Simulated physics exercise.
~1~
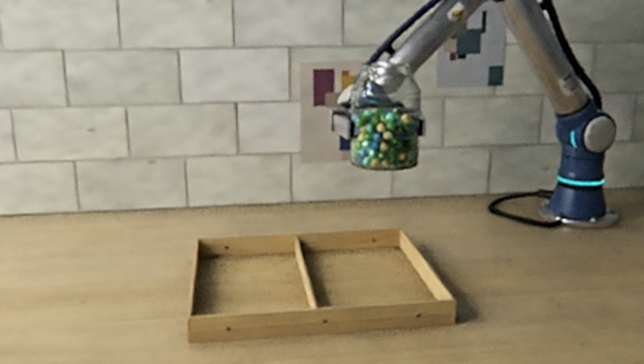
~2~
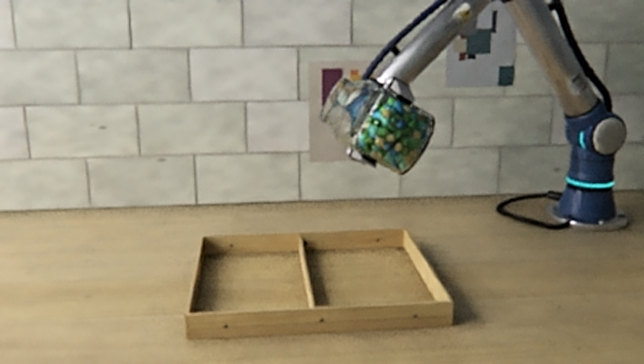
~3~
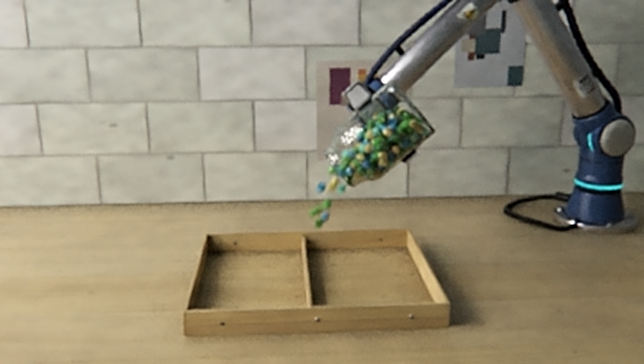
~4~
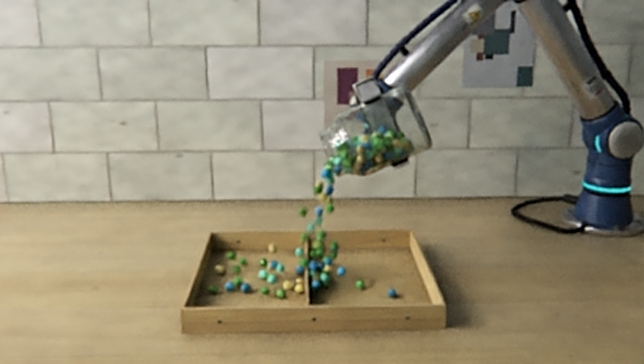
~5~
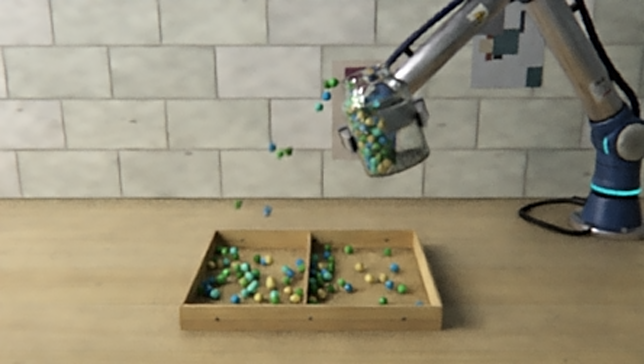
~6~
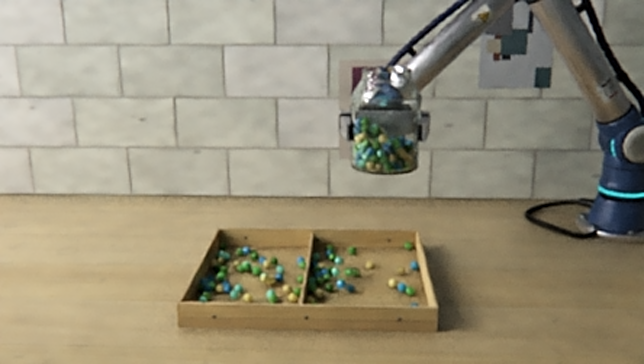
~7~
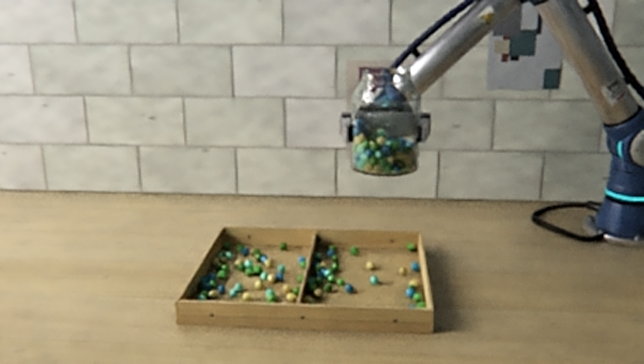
A robot arm tips a clear jar, spilling some colourful balls across both tray sections, then rights it.
